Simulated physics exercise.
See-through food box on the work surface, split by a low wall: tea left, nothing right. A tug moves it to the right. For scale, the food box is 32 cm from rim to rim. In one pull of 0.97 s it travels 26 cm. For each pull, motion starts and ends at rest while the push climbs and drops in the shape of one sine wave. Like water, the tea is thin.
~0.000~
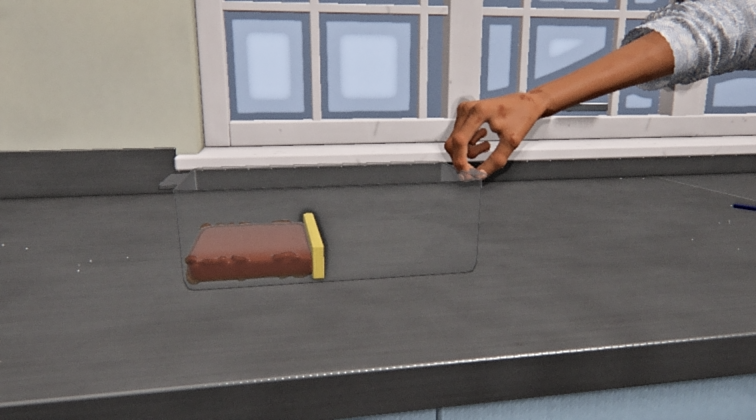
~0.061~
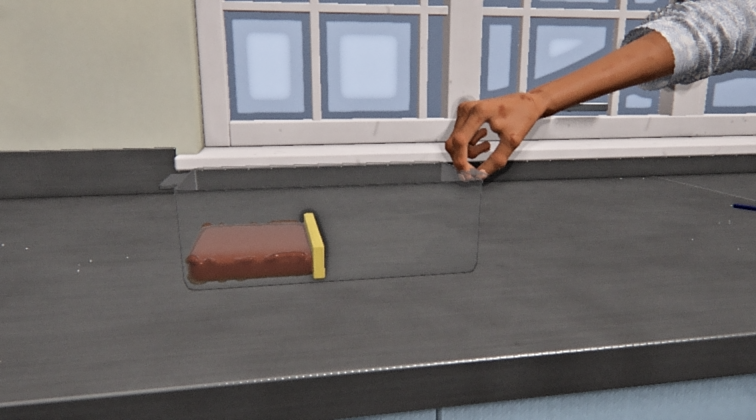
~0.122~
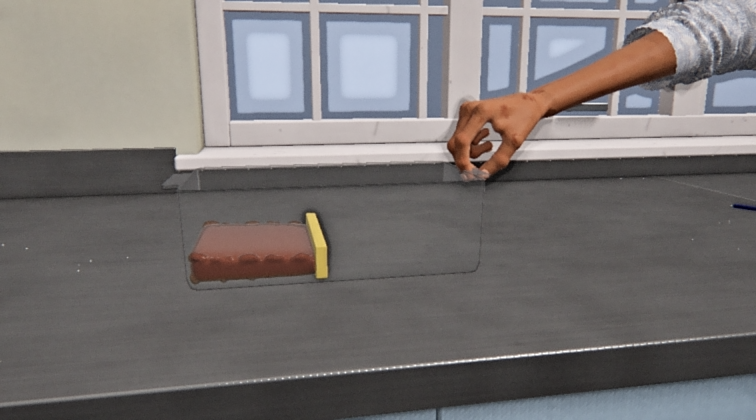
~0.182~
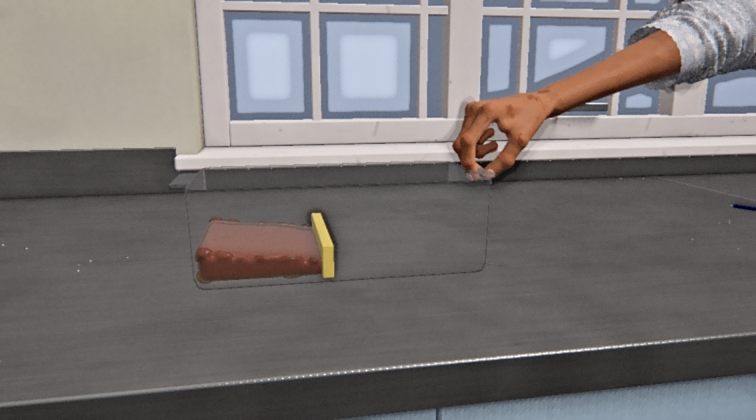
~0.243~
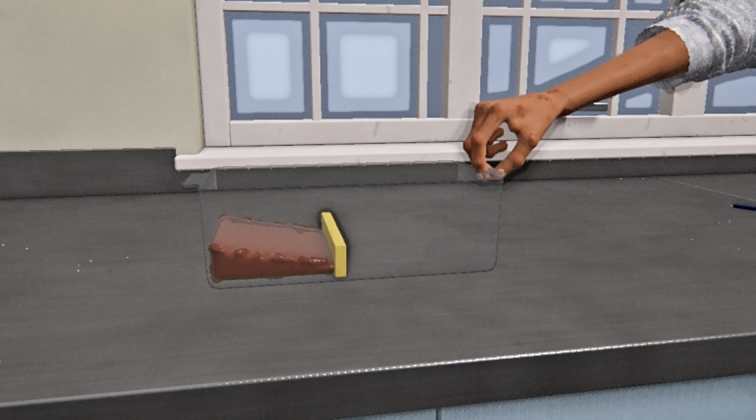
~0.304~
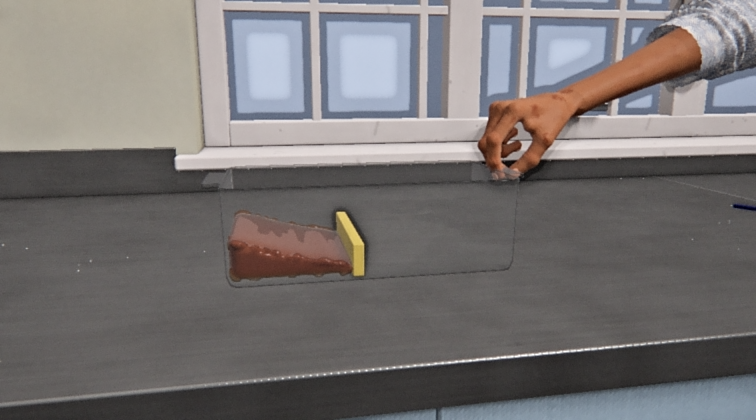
A clear box of tea slides right as a hand pulls it, the tea sloping leftward.
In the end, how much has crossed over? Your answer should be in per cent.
About 11 per cent.
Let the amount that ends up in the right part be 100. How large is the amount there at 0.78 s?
Around 70%.
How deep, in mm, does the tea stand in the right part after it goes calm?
Depth: Around 2 mm.
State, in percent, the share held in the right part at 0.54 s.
I'd estimate close to 0 %.
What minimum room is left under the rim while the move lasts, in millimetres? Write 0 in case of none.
Around 55 mm at the peak.
After 0.54 s it has gone 16 cm; 0 per cent is on the right side and 0 is out of the food box.
After 0.78 s it has gone 25 cm; 8 per cent is on the right side and 0 is out of the food box.
After 1.02 s it has gone 26 cm; 10 per cent is on the right side and 0 is out of the food box.
After 1.26 s it has gone 26 cm; 10 per cent is on the right side and 0 is out of the food box.
In the end 11 per cent is on the right side and 0 is out of the food box.
